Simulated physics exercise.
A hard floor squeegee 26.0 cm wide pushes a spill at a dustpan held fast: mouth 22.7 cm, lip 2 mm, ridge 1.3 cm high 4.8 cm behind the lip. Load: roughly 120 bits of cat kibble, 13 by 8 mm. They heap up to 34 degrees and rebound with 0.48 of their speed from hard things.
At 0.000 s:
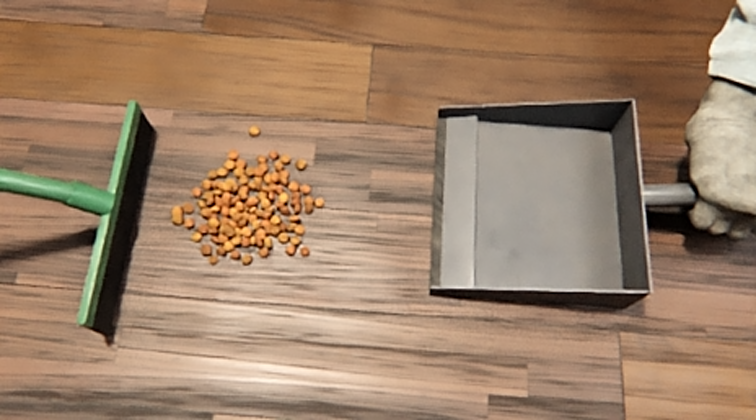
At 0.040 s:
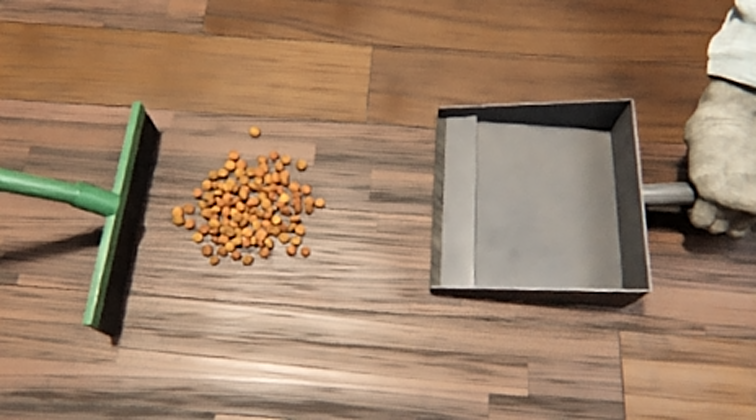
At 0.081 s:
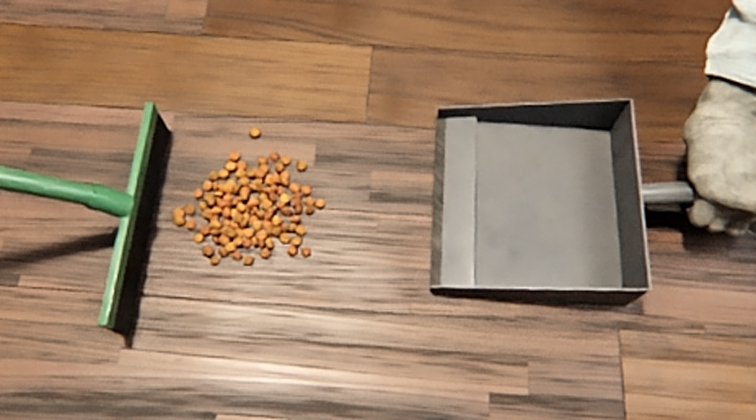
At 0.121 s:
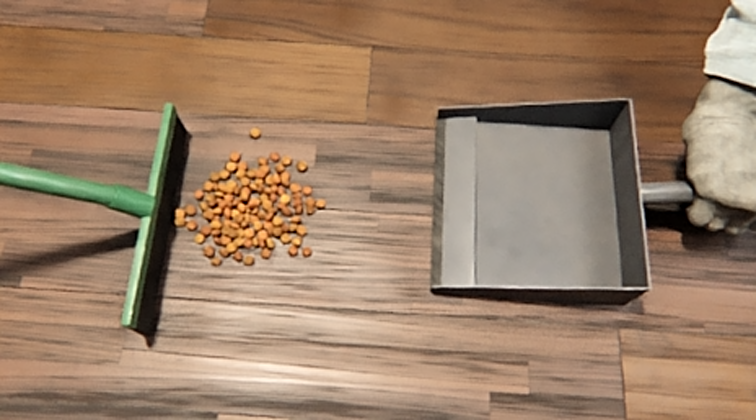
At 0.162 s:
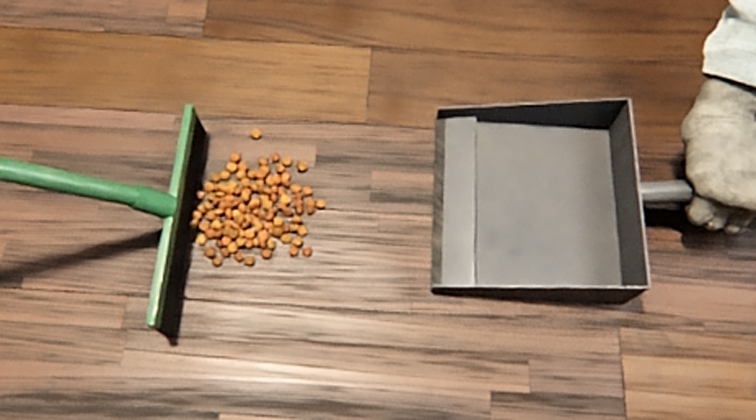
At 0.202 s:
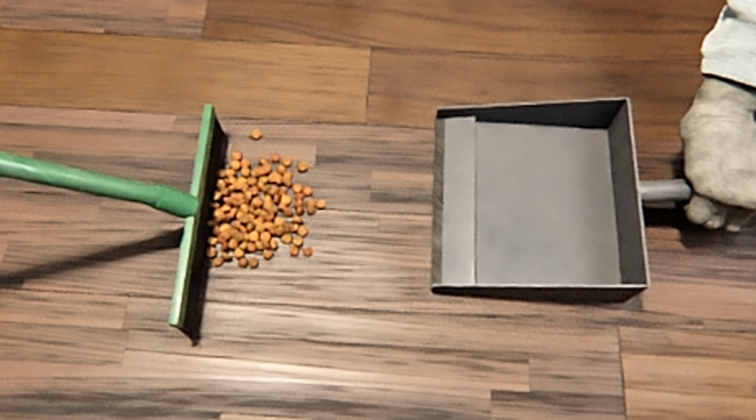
The video shows a green squeegee sliding right across a wooden floor until it meets a pile of small orange-brown pieces and pushes its left edge inward, while a gloved hand holds a gray dustpan on the right.
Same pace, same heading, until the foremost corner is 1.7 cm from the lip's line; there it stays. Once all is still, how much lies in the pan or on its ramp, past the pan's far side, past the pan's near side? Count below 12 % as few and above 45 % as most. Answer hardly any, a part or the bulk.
Pan: The bulk, far side: Hardly any, near side: Hardly any.
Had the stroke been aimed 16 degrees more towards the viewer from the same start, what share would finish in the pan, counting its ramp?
In that case some 35 per cent.
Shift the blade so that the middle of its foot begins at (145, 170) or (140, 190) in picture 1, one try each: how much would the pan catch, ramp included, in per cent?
About 50 and 55 per cent.
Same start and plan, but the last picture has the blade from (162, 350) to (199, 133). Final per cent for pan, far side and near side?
Pan 20, far 0, near 20.
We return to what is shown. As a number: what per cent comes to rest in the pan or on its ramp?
Some 50 per cent.
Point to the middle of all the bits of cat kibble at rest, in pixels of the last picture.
At about (439, 206).
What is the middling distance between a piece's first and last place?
Roughly 22 cm.
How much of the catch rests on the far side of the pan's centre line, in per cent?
About 40 per cent.
After 0.43 s, middle of the blade 14 cm from the lip; 0 % over the lip, far side 0 %, near side 5 %.
Then, at 0.57 s, middle of the blade 6 cm from the lip; 0 % over the lip, far side 0 %, near side 5 %.
Then, at 0.85 s, middle of the blade 2 cm from the lip; 50 % over the lip, far side 0 %, near side 5 %.
In the end, at 1.2 s, pan 50 %, far side 0 %, near side 5 %, in front of the lip or behind the blade 40 %.
